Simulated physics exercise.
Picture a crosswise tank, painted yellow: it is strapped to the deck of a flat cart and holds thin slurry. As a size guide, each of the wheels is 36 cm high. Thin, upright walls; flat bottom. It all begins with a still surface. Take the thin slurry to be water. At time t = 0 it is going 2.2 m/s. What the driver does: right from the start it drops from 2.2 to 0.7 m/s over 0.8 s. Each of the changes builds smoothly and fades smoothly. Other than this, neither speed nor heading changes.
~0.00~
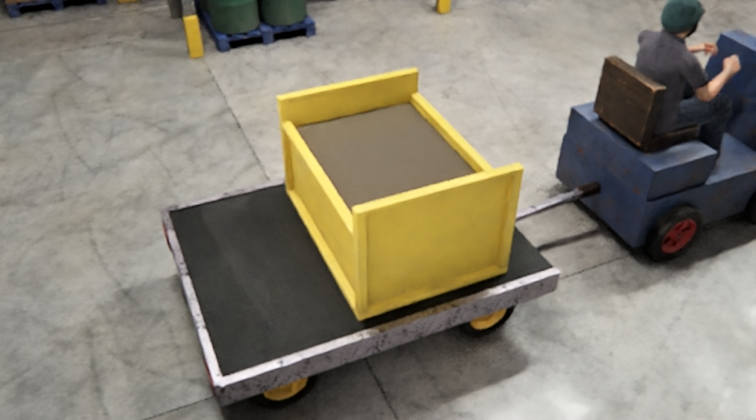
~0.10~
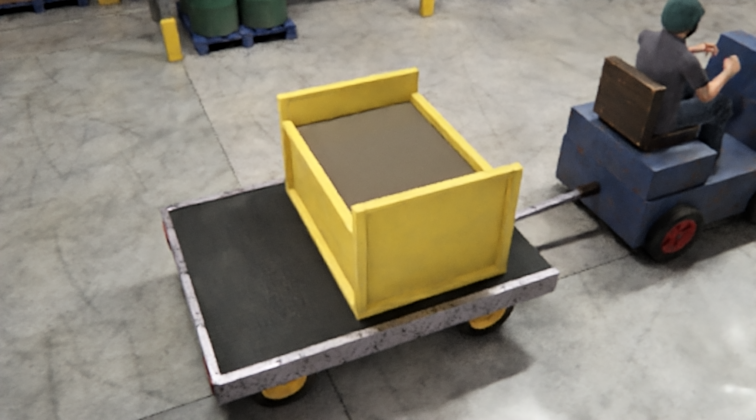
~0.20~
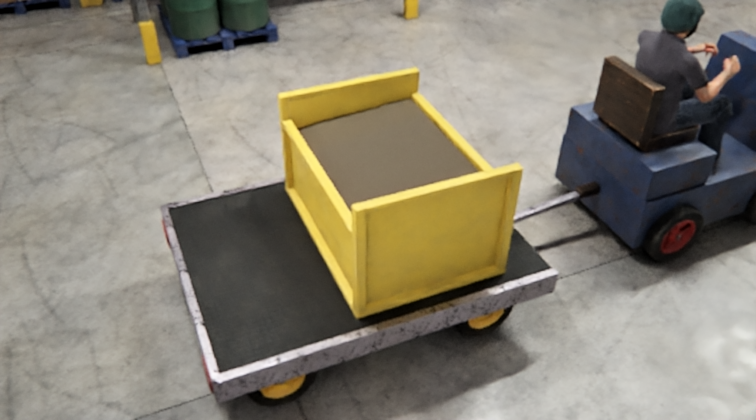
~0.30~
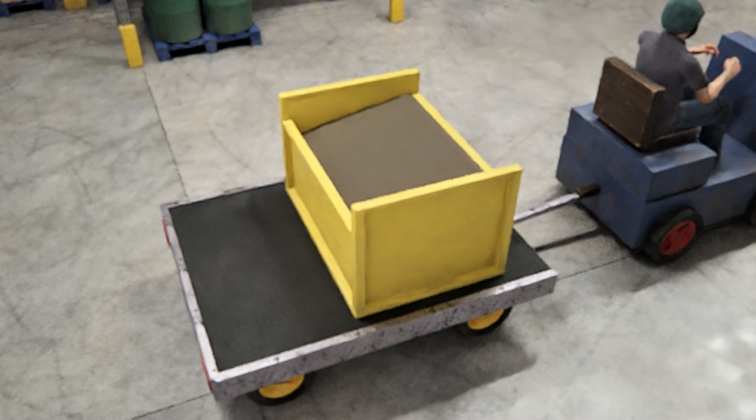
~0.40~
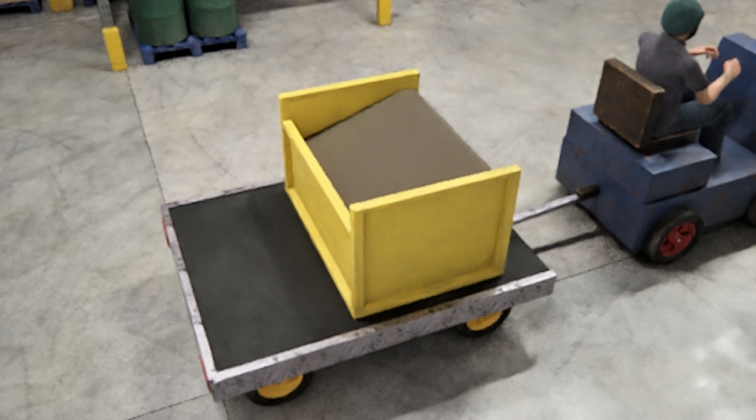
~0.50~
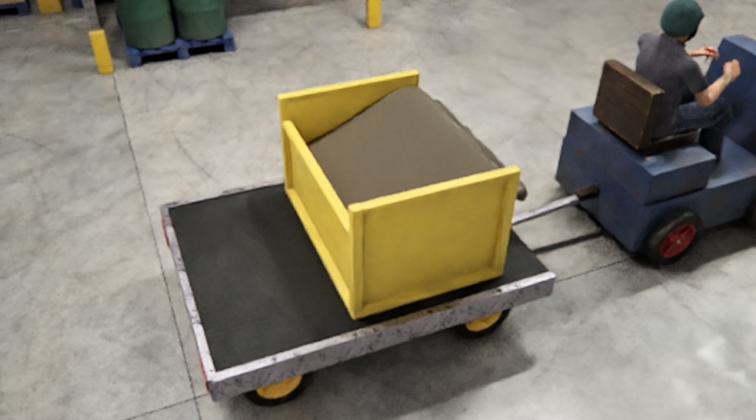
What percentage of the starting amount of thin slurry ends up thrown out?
About 9 per cent.
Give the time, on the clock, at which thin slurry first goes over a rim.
It happens at some 0.6 s.
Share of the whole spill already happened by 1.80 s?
Roughly 90 per cent.
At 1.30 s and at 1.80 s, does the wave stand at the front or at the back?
Earlier it favours the rear side, later the forward side.
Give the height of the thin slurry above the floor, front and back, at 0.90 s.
I'd say some 42 centimetres in front and some 42 centimetres behind.
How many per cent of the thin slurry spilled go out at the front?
Roughly 90 in a hundred.
After 0.90 s the surface is 43 cm up at the front and 43 cm at the back; 6 per cent is out, over the front.
After 1.30 s the surface is 31 cm up at the front and 48 cm at the back; 7 per cent is out, over the front.
After 1.80 s the surface is 50 cm up at the front and 33 cm at the back; 8 per cent is out, over the front.
After 3.79 s 9 per cent is out, over the front, 31 of 346 litres.
